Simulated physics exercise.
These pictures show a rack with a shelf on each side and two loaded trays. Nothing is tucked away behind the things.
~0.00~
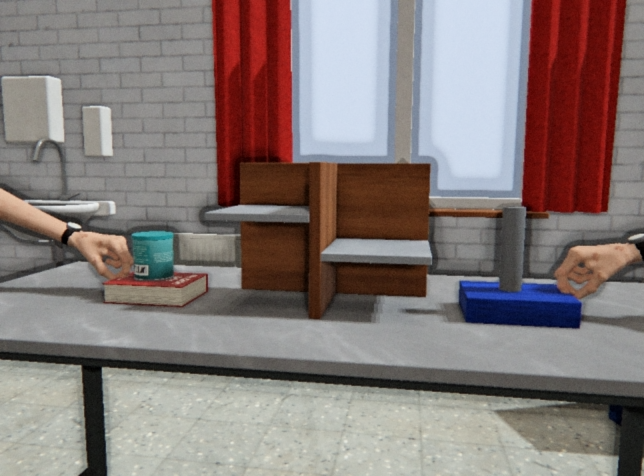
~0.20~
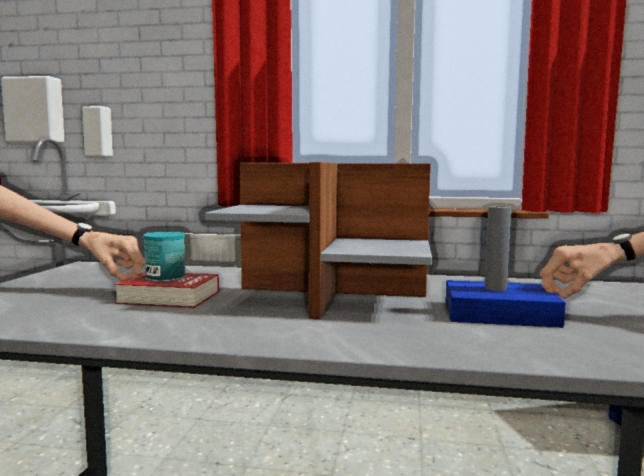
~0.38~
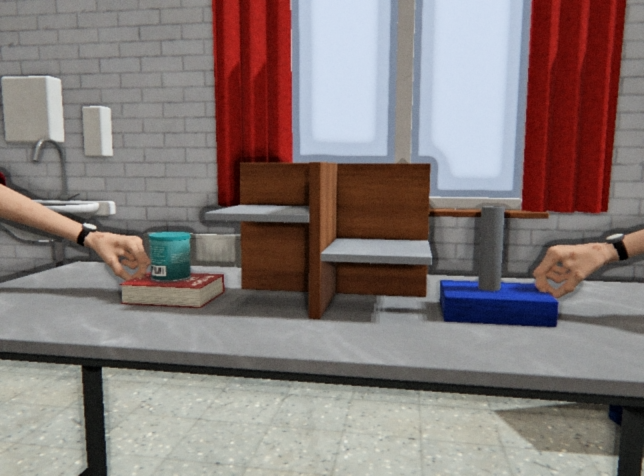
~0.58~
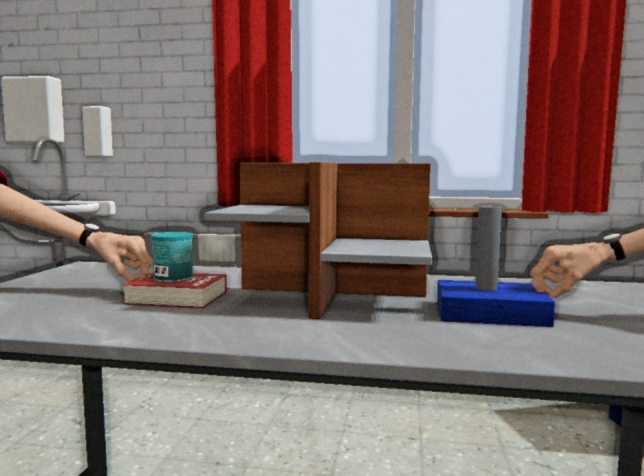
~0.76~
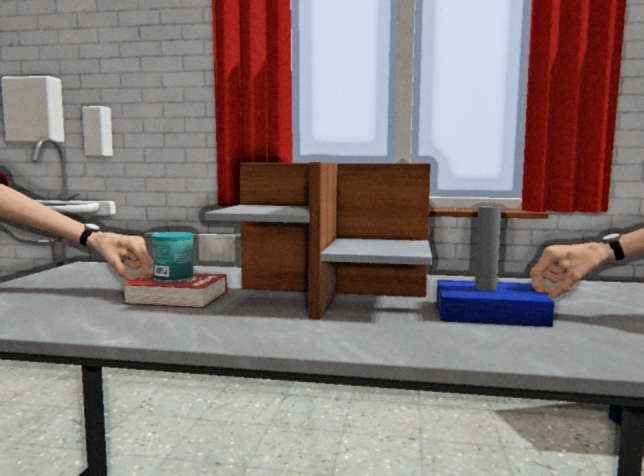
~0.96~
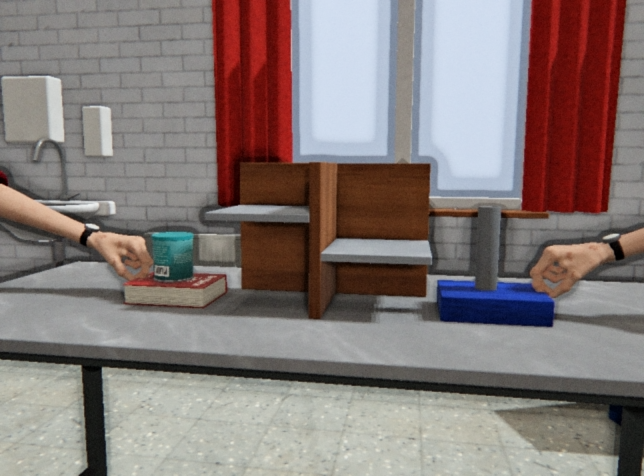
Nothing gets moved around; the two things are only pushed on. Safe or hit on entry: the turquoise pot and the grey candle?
Turquoise pot - safe. Grey candle - hit.
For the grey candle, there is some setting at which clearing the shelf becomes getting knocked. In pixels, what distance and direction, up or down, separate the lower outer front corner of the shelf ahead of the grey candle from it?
It takes a move of about 56 pixels upwards.
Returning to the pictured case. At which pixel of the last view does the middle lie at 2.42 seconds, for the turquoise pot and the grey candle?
For the first, (224, 259); for the second, (448, 247).
By 2.42 s, turquoise pot riding along near (224, 259); grey candle tilted by 28° near (448, 247).
When it is over (3.9 s), the turquoise pot rides in untouched, near (260, 260); the grey candle gets scraped off its spot, near (474, 291).
